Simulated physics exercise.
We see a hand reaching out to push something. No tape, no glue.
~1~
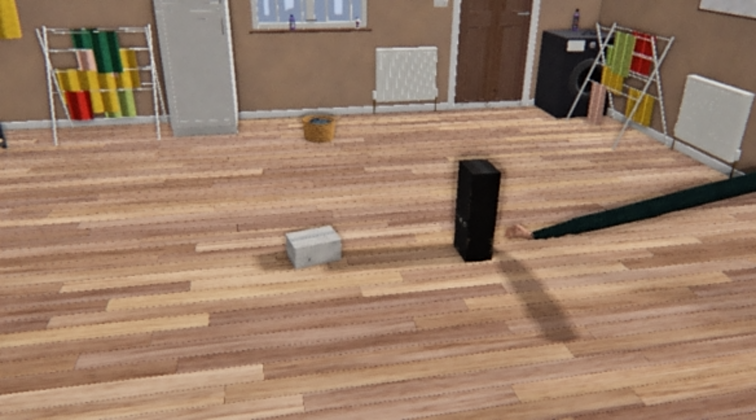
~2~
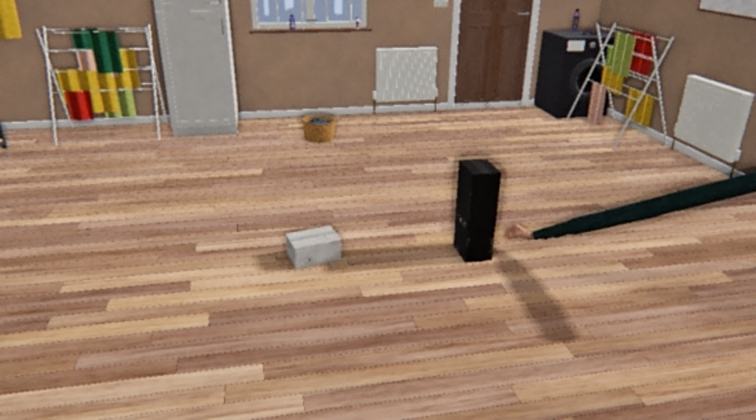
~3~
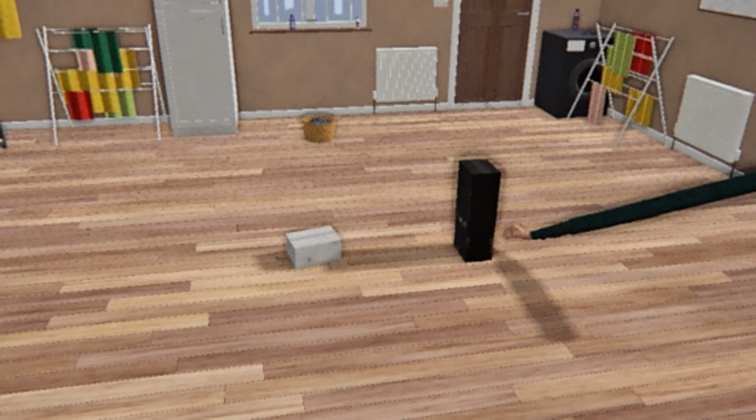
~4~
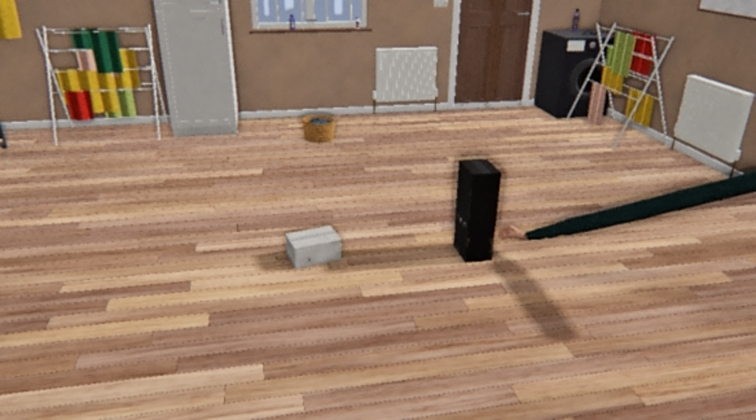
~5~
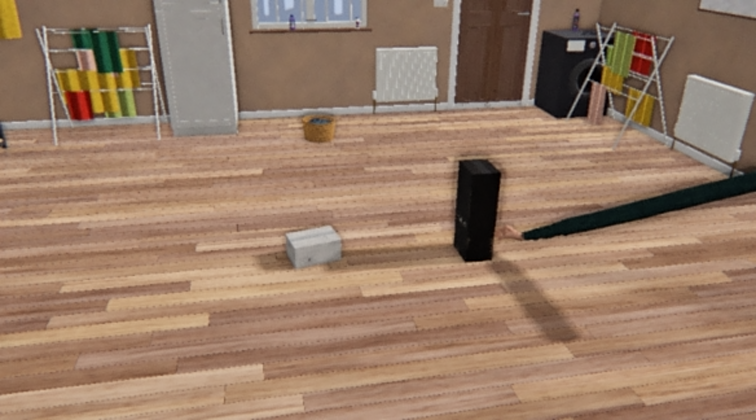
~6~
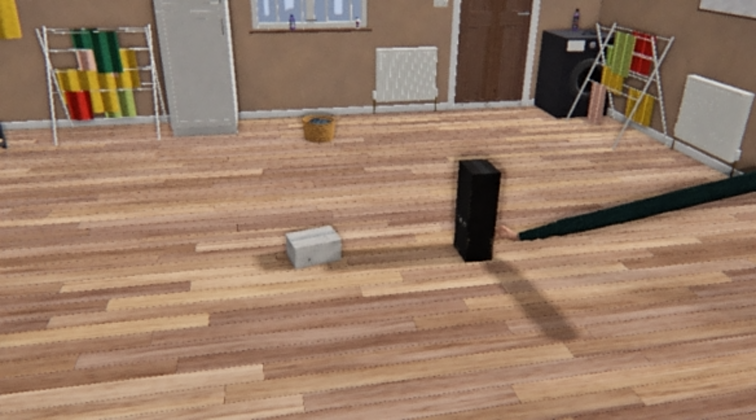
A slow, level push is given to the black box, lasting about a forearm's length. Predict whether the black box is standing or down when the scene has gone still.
Standing.
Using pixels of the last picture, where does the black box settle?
In the last picture, near pixel (421, 215).
Then, 0.30 s after the last picture, black box slid a little near (463, 211).
Then, 0.60 s after the last picture, black box slid about its own width near (446, 213).
Then, 0.80 s after the last picture, black box slid about its own width near (435, 214).
Then, 1.10 s after the last picture, black box slid about its own width near (419, 215).
At rest, moved from the start, black box. Seen from the same camera at the end, black box near (421, 215).
